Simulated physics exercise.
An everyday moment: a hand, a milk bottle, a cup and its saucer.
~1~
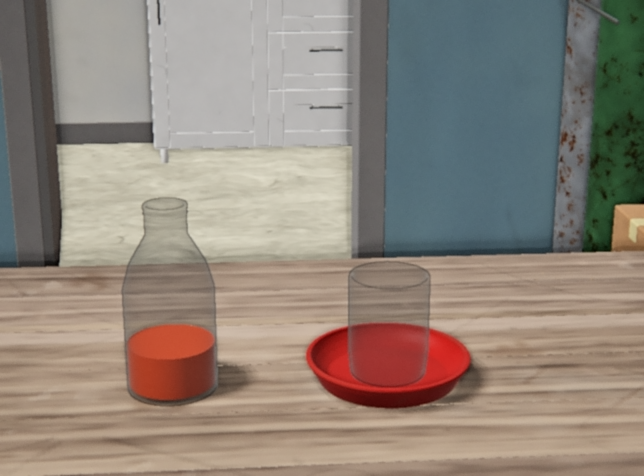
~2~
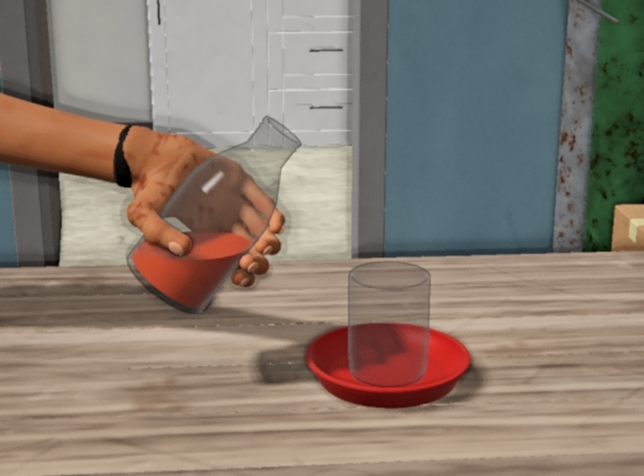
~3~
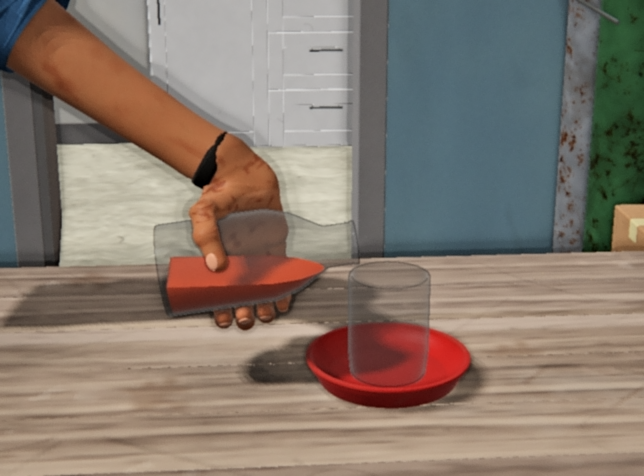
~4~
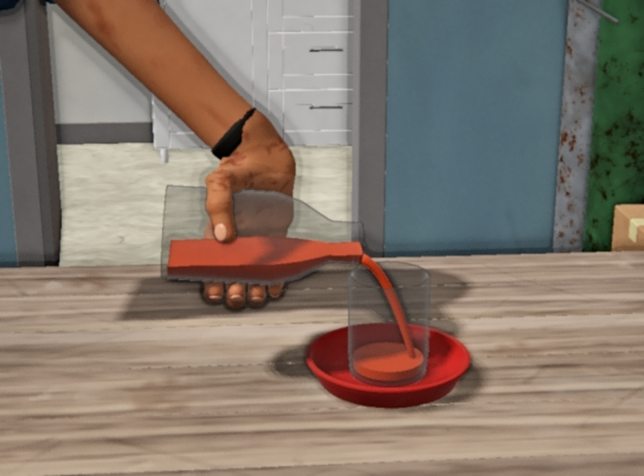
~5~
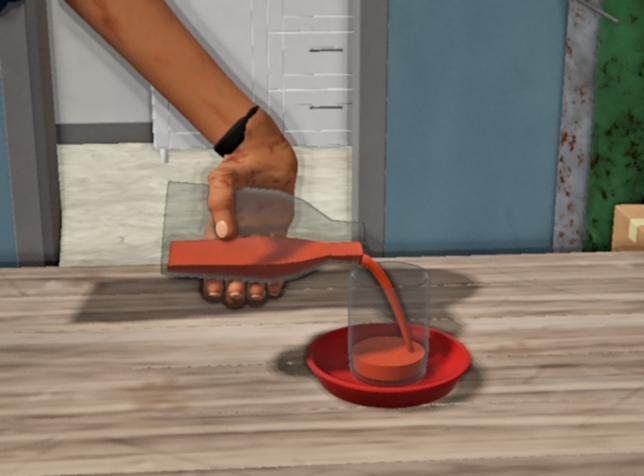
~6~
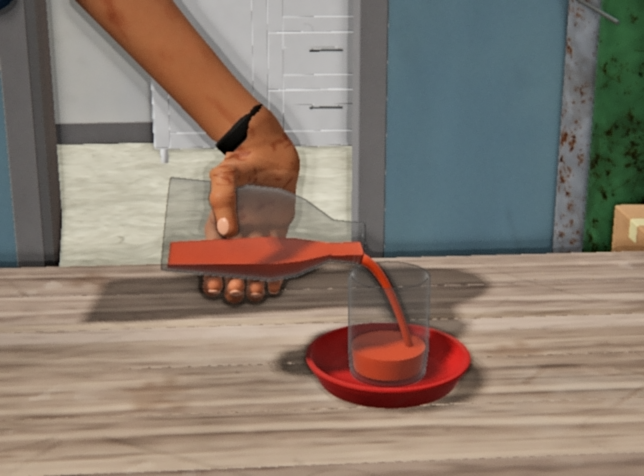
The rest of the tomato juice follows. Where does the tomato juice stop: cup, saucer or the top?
In the end it stays in the cup.
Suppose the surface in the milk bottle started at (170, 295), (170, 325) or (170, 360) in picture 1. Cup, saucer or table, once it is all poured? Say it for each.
In that order: Into the saucer, cup only, cup only.
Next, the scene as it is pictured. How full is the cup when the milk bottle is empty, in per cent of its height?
I make it 55 per cent.
Soon after, the cup is about a third full; the saucer is dry.
Later, the cup is about half full; the saucer is dry.
In the end, the cup is about half full; the saucer is dry.
